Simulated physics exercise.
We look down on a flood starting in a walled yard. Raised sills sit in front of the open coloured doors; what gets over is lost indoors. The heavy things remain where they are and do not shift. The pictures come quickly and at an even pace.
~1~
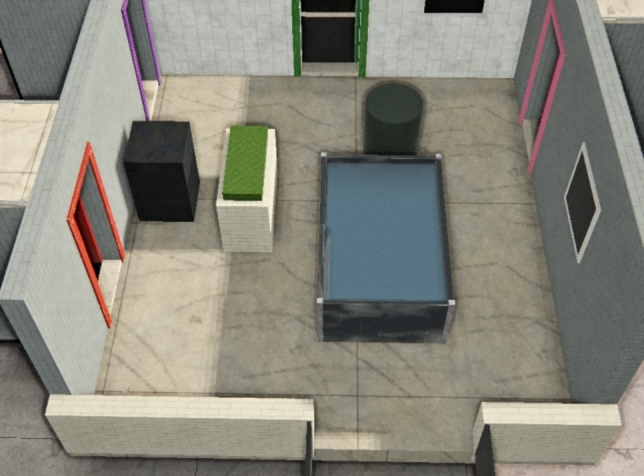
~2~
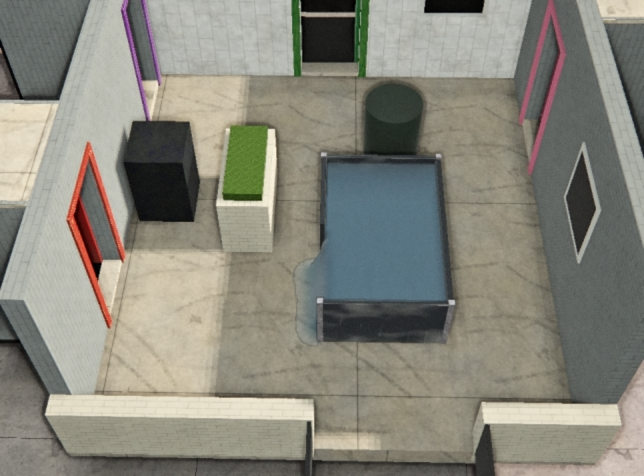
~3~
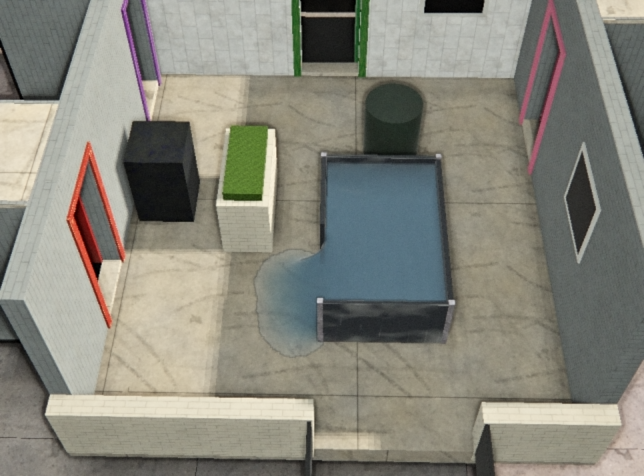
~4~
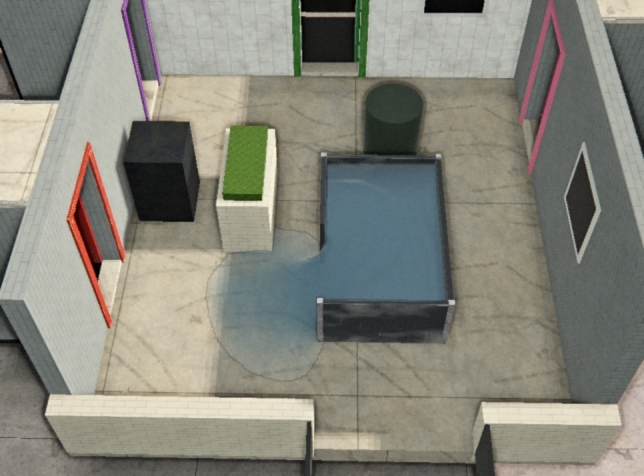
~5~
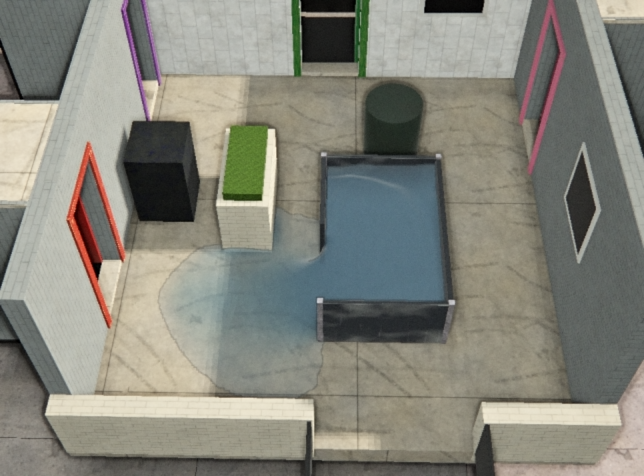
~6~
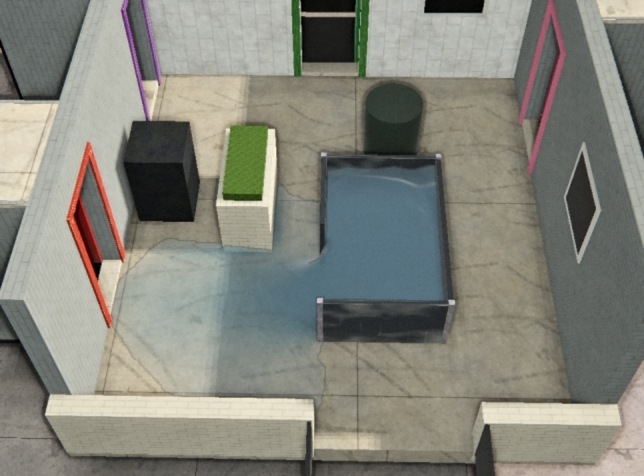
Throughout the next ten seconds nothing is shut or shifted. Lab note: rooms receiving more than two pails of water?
Result: Most likely the purple door gets two buckets or less, most likely the red door gets too much water, most likely the pink door gets two buckets or less, most likely the green door gets two buckets or less.
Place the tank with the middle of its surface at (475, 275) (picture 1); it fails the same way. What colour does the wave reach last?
Answer: The pink one.
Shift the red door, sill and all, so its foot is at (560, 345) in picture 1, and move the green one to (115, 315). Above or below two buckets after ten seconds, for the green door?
The green door is swamped.
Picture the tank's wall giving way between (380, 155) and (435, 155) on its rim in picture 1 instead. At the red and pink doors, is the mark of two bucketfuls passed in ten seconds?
Result: Red stays unflooded, pink gets flooded.
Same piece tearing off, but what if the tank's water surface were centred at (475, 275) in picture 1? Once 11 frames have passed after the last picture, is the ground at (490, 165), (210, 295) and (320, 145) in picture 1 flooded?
Readings in order: No flood; flood; no flood.
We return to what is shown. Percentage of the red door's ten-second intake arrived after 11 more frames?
Near 35 in a hundred.
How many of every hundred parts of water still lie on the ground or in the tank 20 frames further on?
82 percent or thereabouts.
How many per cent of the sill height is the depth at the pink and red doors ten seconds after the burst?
Estimate, in order: 30 and 160 percent.
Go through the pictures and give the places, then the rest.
The first picture shows the water tank at (383, 229) is whole and still.
In the second picture, the front is at (307, 338), out from the gap at (324, 289).
In the third picture, the front is at (263, 274), out from the gap at (324, 289).
In the fourth picture, the front is at (217, 277), out from the gap at (324, 290).
In the fifth picture, the front is at (166, 307), out from the gap at (324, 290).
In the sixth picture, water pours out at (324, 290) and has run to (113, 310).
A moment on, water covers 30 % of the floor; the purple door not reached, the red door far over two buckets in, the pink door not reached, the green door not reached.
Next, water covers 30 % of the floor; the purple door wet at the sill, nothing in, the red door far over two buckets in, the pink door not reached, the green door not reached.
Then, water covers 40 % of the floor; the purple door wet at the sill, nothing in, the red door far over two buckets in, the pink door not reached, the green door wet at the sill, nothing in.
Later, water covers 60 % of the floor; the purple door wet at the sill, nothing in, the red door far over two buckets in, the pink door not reached, the green door wet at the sill, nothing in.
In the end, water covers 95 % of the floor; the purple door wet at the sill, nothing in, the red door far over two buckets in, the pink door wet at the sill, nothing in, the green door wet at the sill, nothing in.
